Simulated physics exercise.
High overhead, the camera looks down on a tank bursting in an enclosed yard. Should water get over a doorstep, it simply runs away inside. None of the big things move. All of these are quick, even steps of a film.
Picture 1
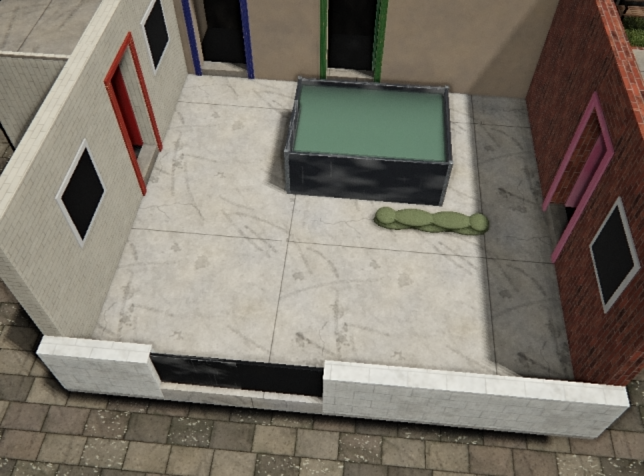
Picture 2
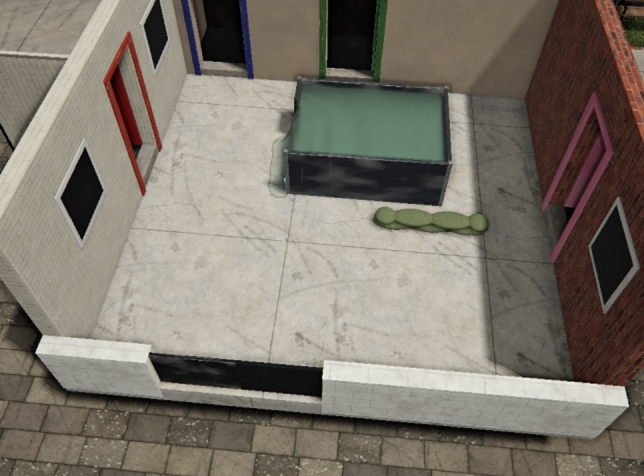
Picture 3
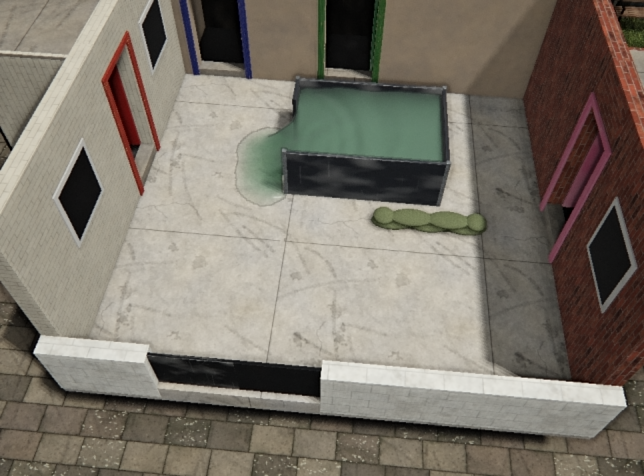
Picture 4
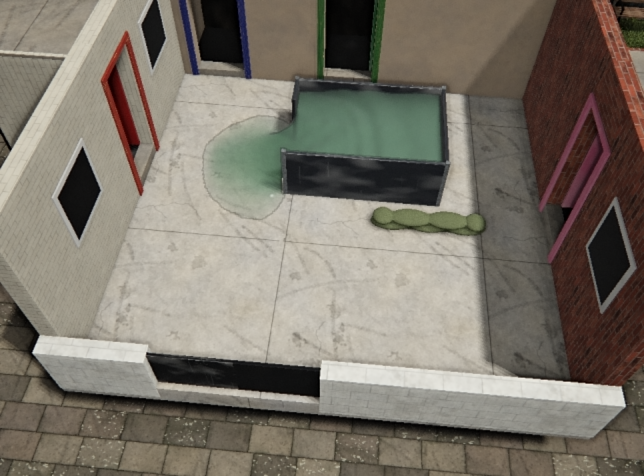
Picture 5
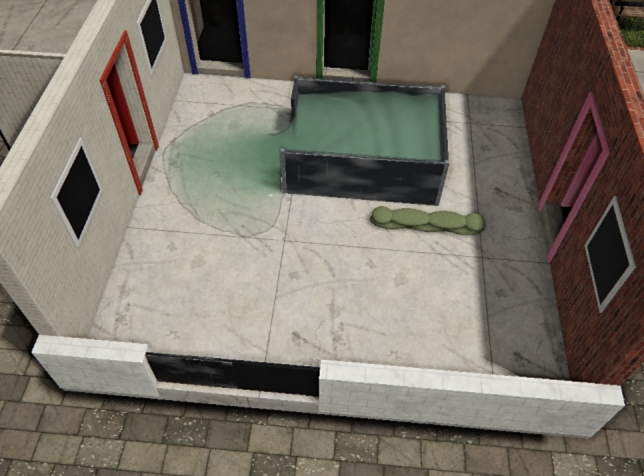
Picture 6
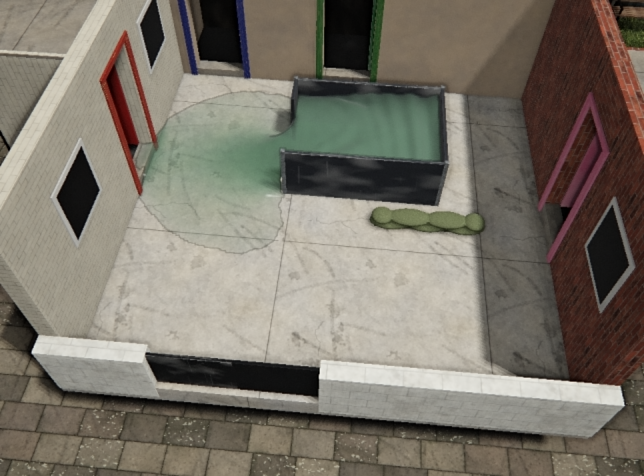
At the start, a dark-sided tank of green water stands whole and still in a walled yard, seen from high above. Water then bursts from a gap in its left side and pours onto the pale floor. The green-tinted pool spreads steadily leftward and outward, reaching the red-edged doorway in the left wall.
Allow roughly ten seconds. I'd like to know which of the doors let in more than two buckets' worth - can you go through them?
Outcome: The pink door will most likely not exceed two buckets. The red door will most likely exceed two buckets. The green door will most likely not exceed two buckets. The blue door will most likely exceed two buckets.
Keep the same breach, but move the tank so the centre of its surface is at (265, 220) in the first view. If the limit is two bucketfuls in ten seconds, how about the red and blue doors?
Briefly, the red door stays within the limit and the blue door overshoots.
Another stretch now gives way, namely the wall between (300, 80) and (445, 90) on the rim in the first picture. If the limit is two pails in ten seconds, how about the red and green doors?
Briefly, red door remains below the line and green door crosses the line.
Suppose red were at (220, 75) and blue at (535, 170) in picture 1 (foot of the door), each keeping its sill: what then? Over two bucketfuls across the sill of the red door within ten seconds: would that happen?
Note - red door ends up higher.
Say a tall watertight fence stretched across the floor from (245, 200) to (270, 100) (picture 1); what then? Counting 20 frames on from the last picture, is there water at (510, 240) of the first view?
That spot would be high and dry.
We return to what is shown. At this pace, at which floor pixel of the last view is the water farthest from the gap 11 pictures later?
My best guess is about (79, 363).
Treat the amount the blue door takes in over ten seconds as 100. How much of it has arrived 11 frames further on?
That share would be near 15 %.
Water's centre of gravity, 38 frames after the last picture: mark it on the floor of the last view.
Near pixel (305, 202).
A moment on, water covers 25 % of the floor; the pink door not reached, the red door far over two buckets in, the green door not reached, the blue door wet at the sill, nothing in.
Next, water covers 30 % of the floor; the pink door not reached, the red door far over two buckets in, the green door not reached, the blue door under two buckets in.
Then, water covers 50 % of the floor; the pink door not reached, the red door far over two buckets in, the green door wet at the sill, nothing in, the blue door over two buckets in.
Later, water covers 85 % of the floor; the pink door wet at the sill, nothing in, the red door far over two buckets in, the green door wet at the sill, nothing in, the blue door far over two buckets in.
In the end, water covers 95 % of the floor; the pink door wet at the sill, nothing in, the red door far over two buckets in, the green door wet at the sill, nothing in, the blue door far over two buckets in.
